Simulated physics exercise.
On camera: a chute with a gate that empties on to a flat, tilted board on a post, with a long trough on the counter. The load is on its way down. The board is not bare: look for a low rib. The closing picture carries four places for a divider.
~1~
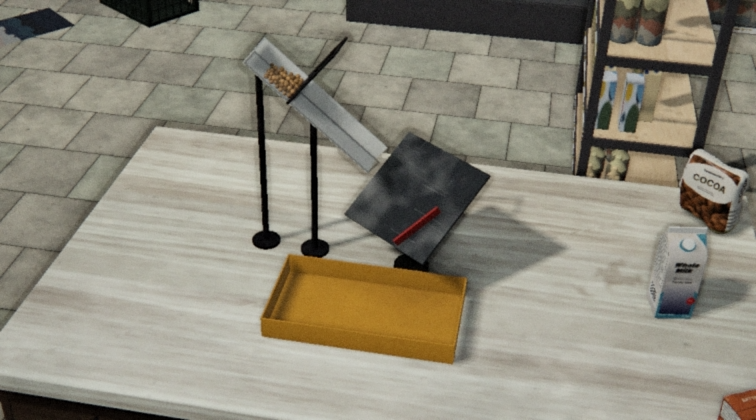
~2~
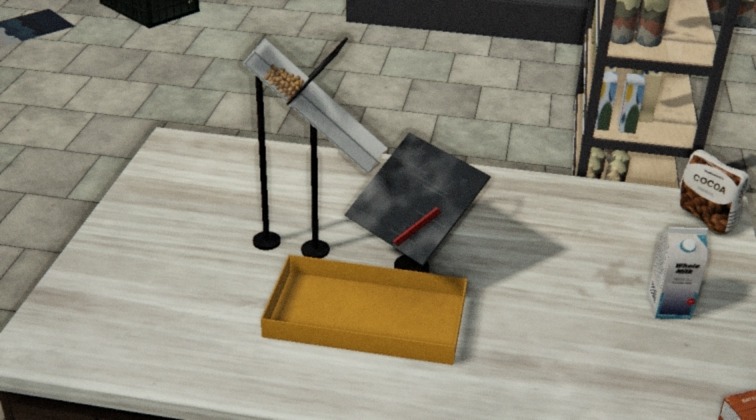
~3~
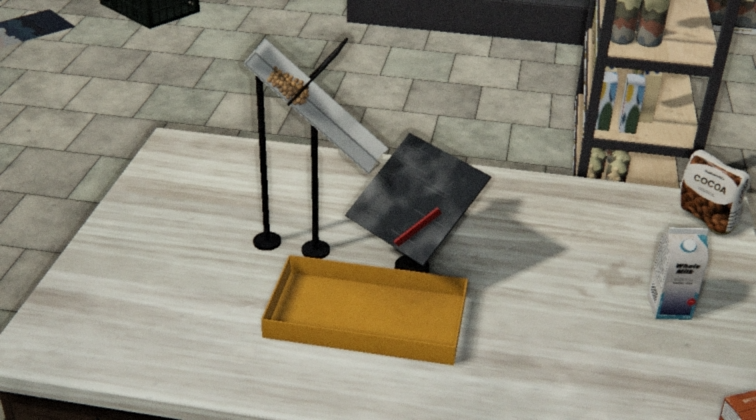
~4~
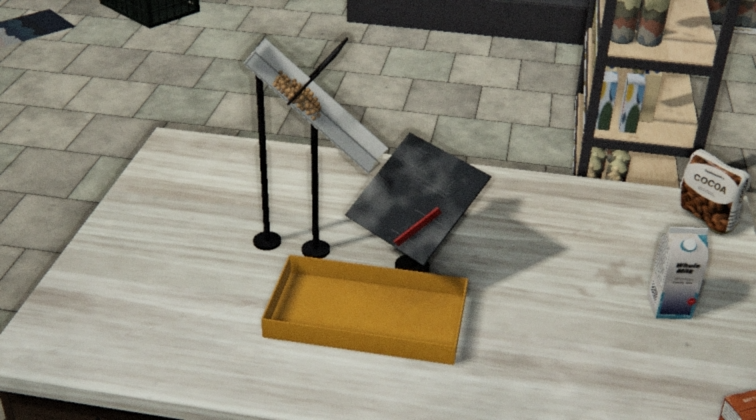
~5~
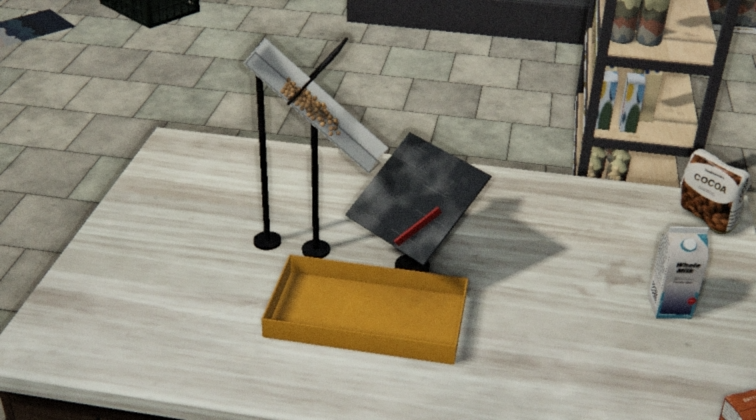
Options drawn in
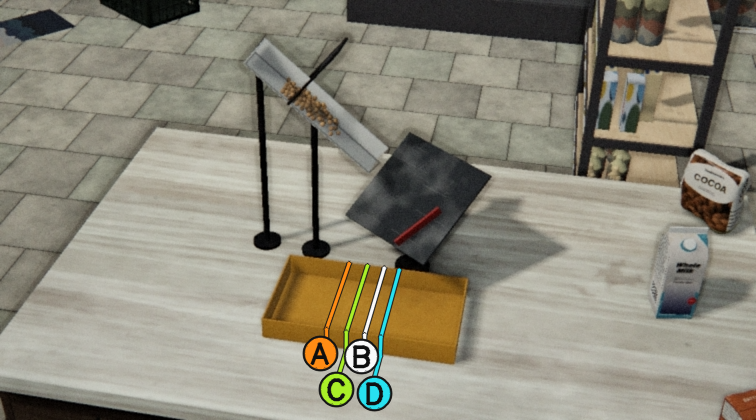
A pale countertop held an empty yellow trough, a dark tilted board with a red rib, and a sloping chute, where small round wooden beads bunched near the top, then slid partway down, spreading out.
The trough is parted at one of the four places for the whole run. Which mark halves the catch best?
It is C.
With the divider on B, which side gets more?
More lands on the left.
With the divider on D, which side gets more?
Left.
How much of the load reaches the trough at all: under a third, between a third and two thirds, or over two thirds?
It is over two thirds.
On the marked copy, line A crosses the front rim at (326, 328); line B crosses the front rim at (364, 333); line C crosses the front rim at (346, 331); line D crosses the front rim at (381, 336).
With A, of what is caught, a small share on the left of the divider, all but a few on the right.
With B, of what is caught, all but a few on the left of the divider, a small share on the right.
With C, of what is caught, close to half on the left of the divider, close to half on the right.
With D, of what is caught, all but a few on the left of the divider, a small share on the right.
